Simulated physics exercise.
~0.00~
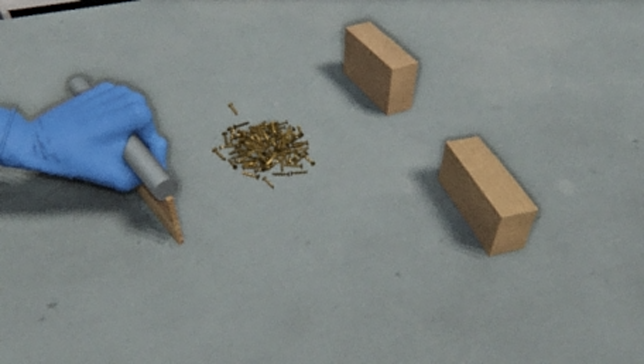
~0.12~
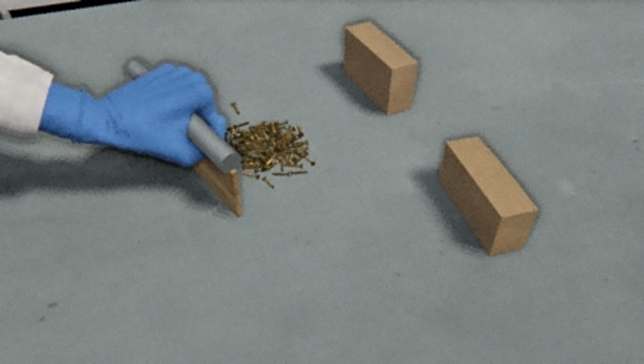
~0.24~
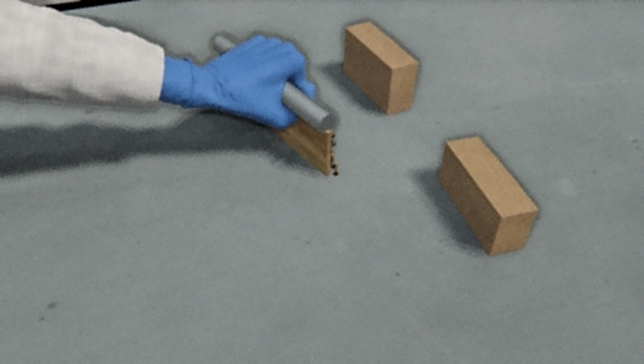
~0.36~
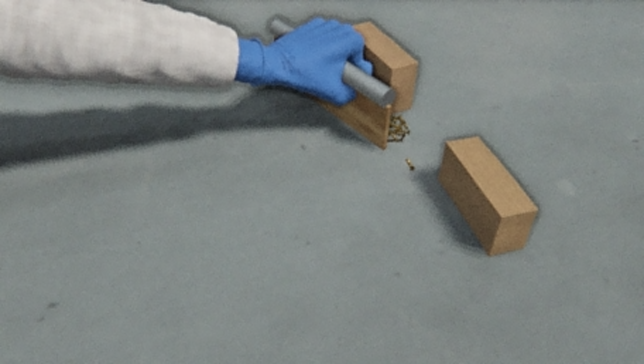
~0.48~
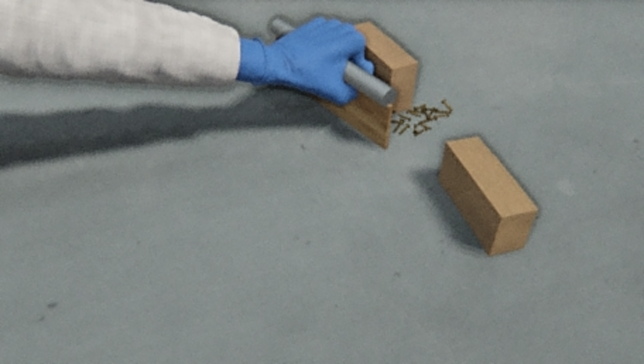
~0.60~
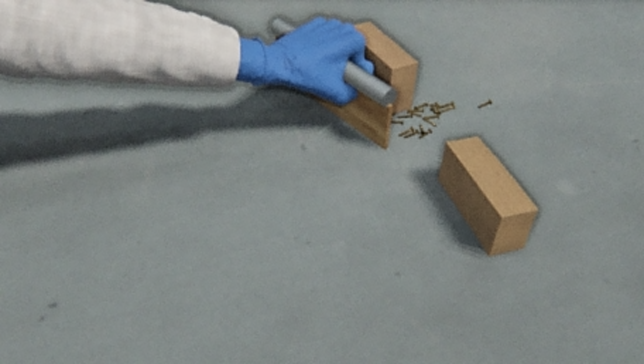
On a flat grey surface seen from above at an angle, a small heap of brass-coloured screws lies left of two tan blocks, one farther back and one nearer at the right. A blue-gloved hand at the left grips a grey bar fixed to a thin brown scraper. The hand slides the scraper rightward into the heap and pushes the screws toward the blocks. It halts against the far block, its white sleeve now stretching across the upper left. A few screws spill out ahead and scatter around the gap, while most stay hidden behind the scraper.
